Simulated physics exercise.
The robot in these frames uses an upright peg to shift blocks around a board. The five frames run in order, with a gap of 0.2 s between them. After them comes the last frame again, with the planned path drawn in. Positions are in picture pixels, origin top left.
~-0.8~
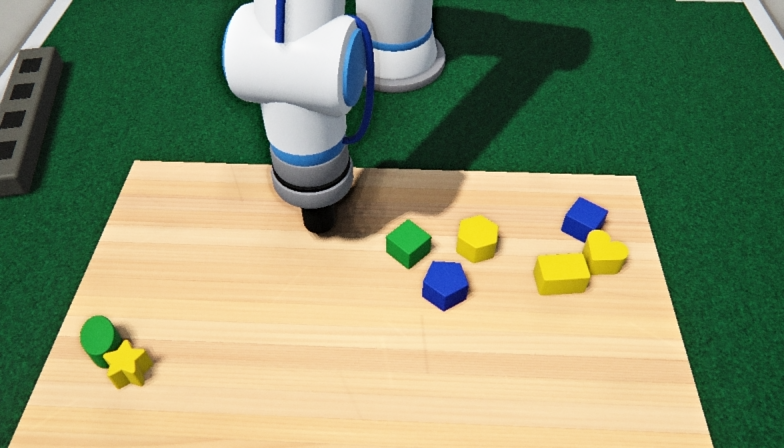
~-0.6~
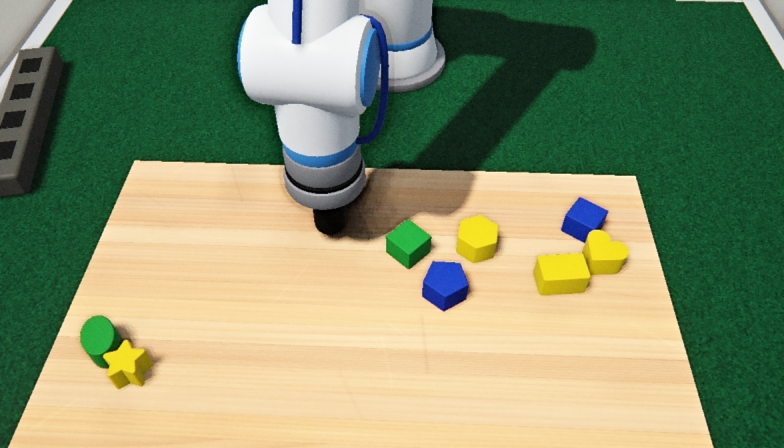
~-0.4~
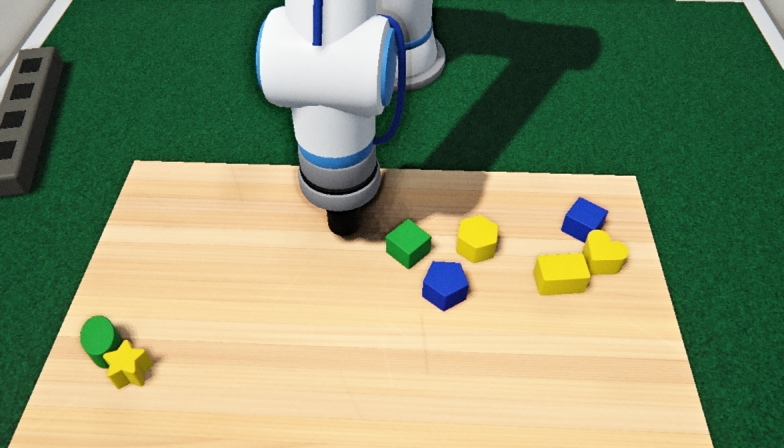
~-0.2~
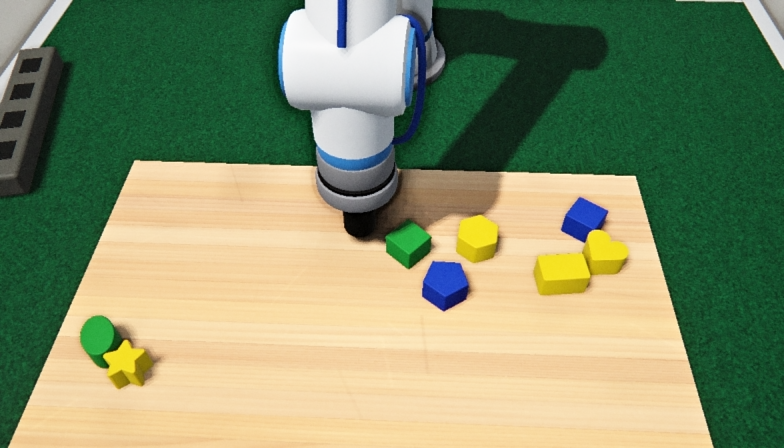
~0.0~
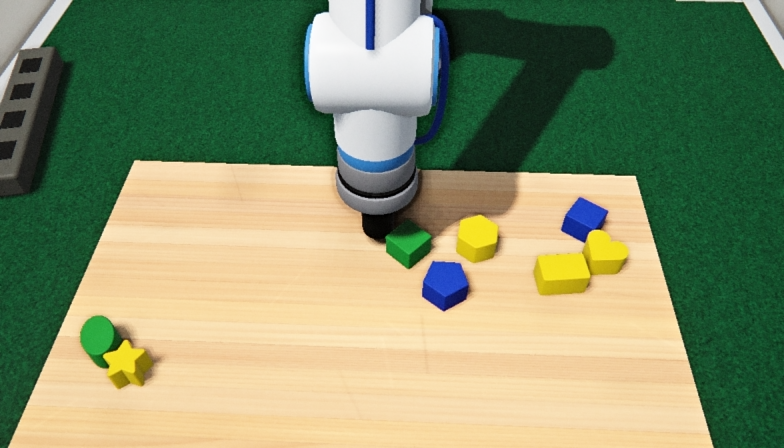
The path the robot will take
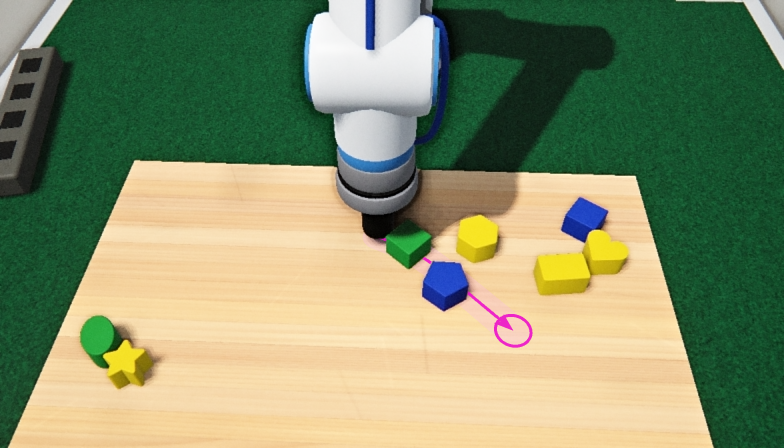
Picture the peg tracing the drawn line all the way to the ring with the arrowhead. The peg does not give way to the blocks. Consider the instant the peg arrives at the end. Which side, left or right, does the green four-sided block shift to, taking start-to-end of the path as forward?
Picture yourself facing from the start of the path to its end: The green four-sided block moves off to your left.
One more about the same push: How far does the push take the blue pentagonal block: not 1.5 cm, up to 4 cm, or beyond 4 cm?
Over 4 cm.
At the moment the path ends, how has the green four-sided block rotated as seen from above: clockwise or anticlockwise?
It spins against the clock.
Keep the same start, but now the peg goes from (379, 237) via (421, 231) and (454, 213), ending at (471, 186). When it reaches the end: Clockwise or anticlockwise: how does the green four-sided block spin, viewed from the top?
Its rotation is clockwise.
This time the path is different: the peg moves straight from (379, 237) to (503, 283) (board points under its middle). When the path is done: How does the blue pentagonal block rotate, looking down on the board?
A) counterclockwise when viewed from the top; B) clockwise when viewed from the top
B
Drawn move, from (379, 237) via (426, 259) and (468, 293), ending at (513, 331).
On the path given first. One third of the way, peg at (427, 251); green four-sided block at (459, 255), turned 15° anticlockwise; blue pentagonal block at (465, 292), turned 45° clockwise.
Two thirds of the way, peg at (470, 285); green four-sided block at (505, 271), turned 70° anticlockwise; blue pentagonal block at (478, 310), turned 75° clockwise.
At the end, peg at (515, 323); green four-sided block at (512, 272), turned 85° anticlockwise; blue pentagonal block at (490, 338), turned 110° clockwise; yellow hexagonal block still.
